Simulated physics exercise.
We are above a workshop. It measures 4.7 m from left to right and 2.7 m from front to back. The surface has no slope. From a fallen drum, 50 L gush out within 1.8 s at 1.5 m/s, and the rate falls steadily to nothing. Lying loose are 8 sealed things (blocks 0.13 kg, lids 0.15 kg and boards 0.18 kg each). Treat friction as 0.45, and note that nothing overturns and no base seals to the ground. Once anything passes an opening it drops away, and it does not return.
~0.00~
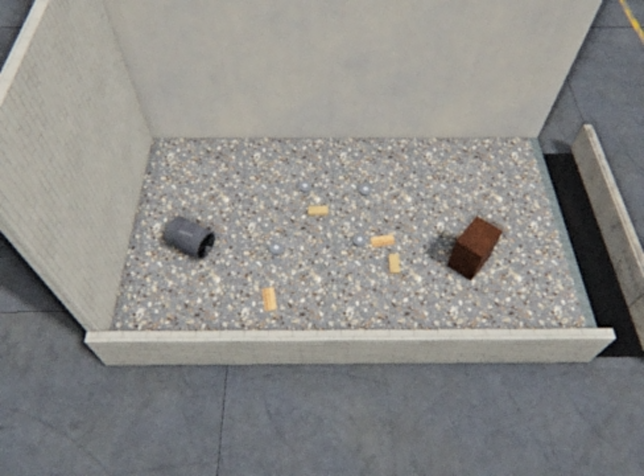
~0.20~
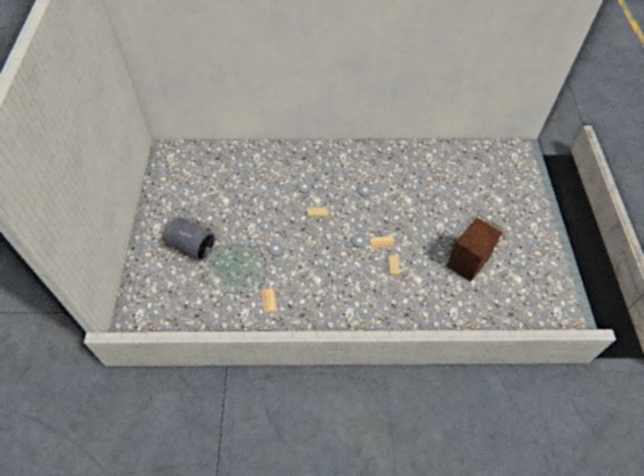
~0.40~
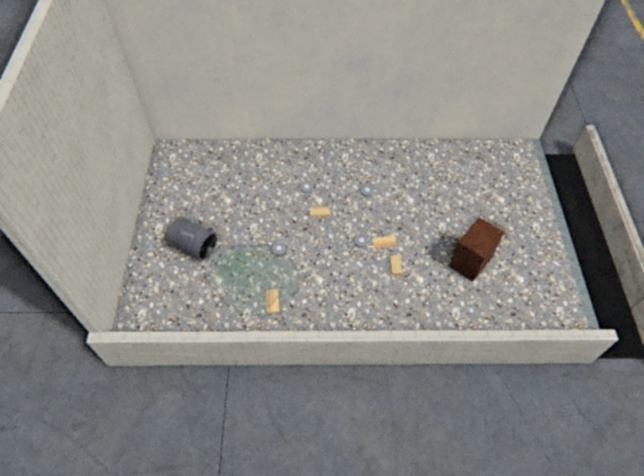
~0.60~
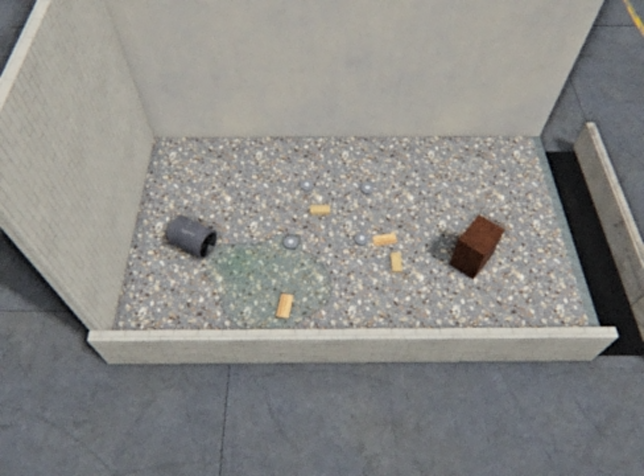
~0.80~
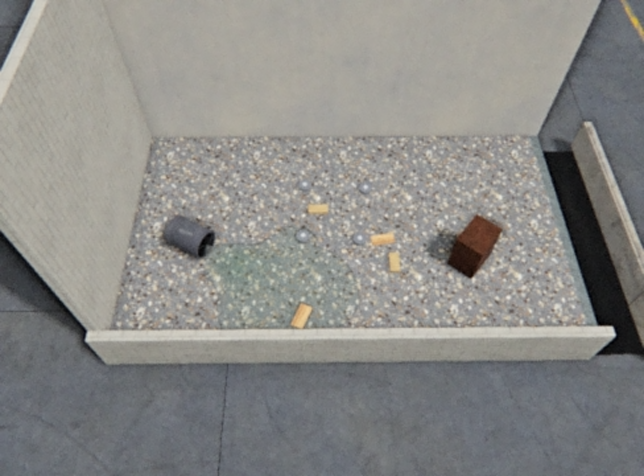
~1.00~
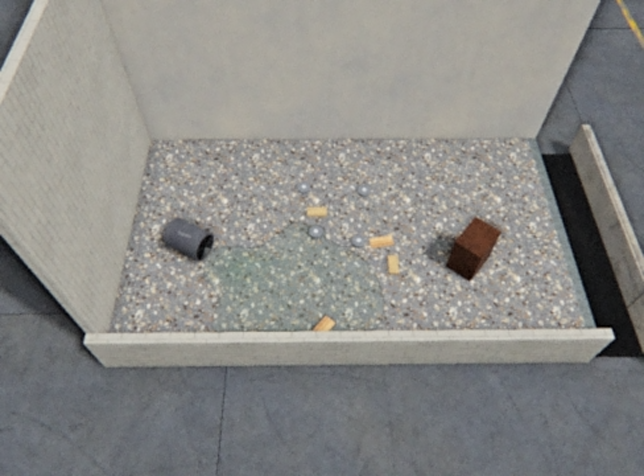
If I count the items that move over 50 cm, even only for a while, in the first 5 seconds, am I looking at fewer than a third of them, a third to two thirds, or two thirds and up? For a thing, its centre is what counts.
It sits between the thirds.
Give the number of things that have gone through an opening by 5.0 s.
Tally: 1.
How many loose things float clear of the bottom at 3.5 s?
At that moment it comes to 0.
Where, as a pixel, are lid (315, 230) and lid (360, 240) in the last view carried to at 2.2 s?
Somewhere around (353, 210) and (384, 222).
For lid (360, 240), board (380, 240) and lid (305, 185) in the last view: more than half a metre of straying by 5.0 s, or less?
Above the mark, above the mark, below the mark.
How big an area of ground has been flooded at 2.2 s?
At that time the wet patch spans about 3.0 m2.
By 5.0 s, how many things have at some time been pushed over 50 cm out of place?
5.
After 1.4 s 2 of 8 are over 50 cm from their spots; 1 afloat.
After 2.2 s 3 of 8 are over 50 cm from their spots; 2 afloat.
After 3.5 s 5 of 8 are over 50 cm from their spots; 0 afloat.
After 5.0 s 5 of 8 are over 50 cm from their spots, and 5 have been at some point; 1 afloat.
